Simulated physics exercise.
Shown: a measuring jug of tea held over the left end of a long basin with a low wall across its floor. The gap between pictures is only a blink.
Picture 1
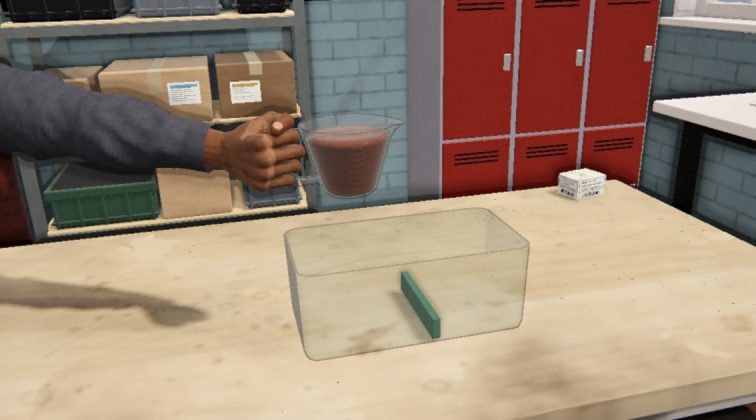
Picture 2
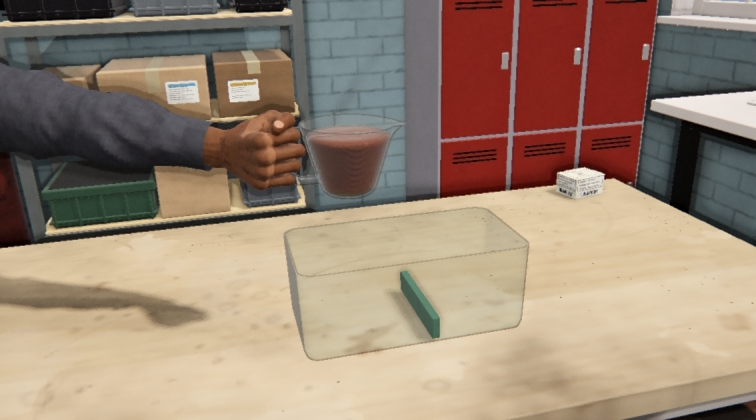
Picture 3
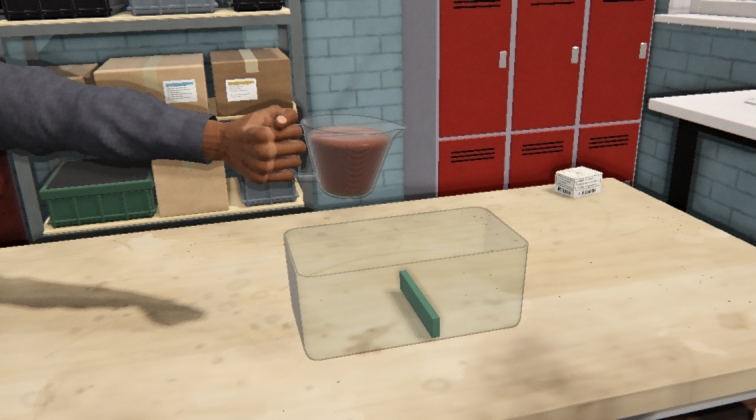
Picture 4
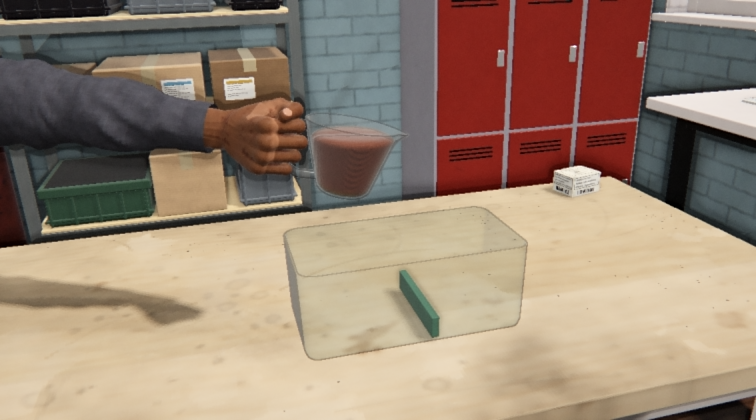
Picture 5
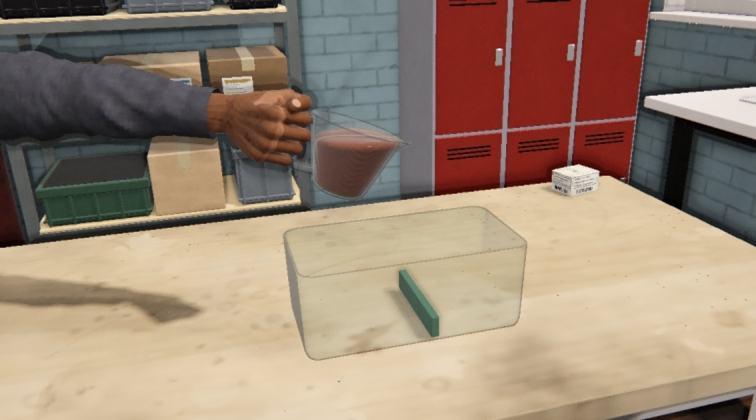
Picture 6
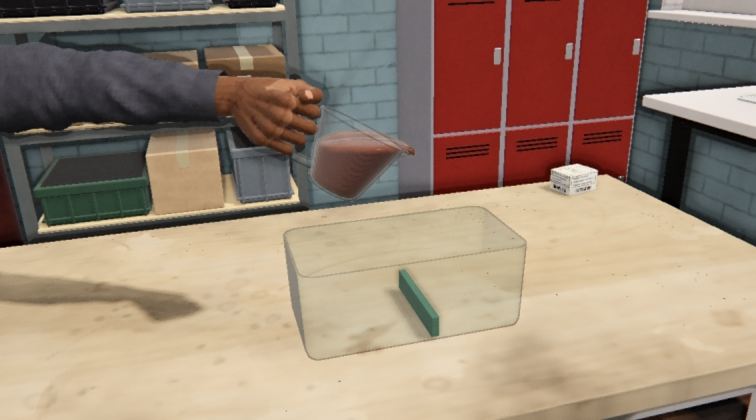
A hand tilting a clear measuring jug of reddish-brown liquid rightward above a transparent basin with a low green wall inside.
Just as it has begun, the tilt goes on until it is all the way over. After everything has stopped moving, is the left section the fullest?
No, the right one is.
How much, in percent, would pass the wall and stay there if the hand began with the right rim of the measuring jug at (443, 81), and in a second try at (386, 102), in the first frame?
You'd get 65 percent from the first and 55 percent from the second.
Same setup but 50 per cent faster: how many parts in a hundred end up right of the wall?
It comes to 70 per cent or so.
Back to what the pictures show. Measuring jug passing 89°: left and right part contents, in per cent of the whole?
Near 0 in a hundred left, near 40 in a hundred right.
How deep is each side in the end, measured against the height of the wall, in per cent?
Left near 10; right near 60.
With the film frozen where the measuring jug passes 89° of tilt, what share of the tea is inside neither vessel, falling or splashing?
It's close to 25 per cent.
A moment on, the tilt is 89° and 34 per cent is still to pour, 1 is left of the wall and 40 right of it.
Next, the tilt is 102° and 2 per cent is still to pour, 14 is left of the wall and 78 right of it.
Then the tilt is 102° and 0 per cent is still to pour, 19 is left of the wall and 80 right of it.
Later the tilt is 102° and 0 per cent is still to pour, 20 is left of the wall and 79 right of it.
In the end 20 per cent lies left of the wall, 79 right of it and 1 outside.
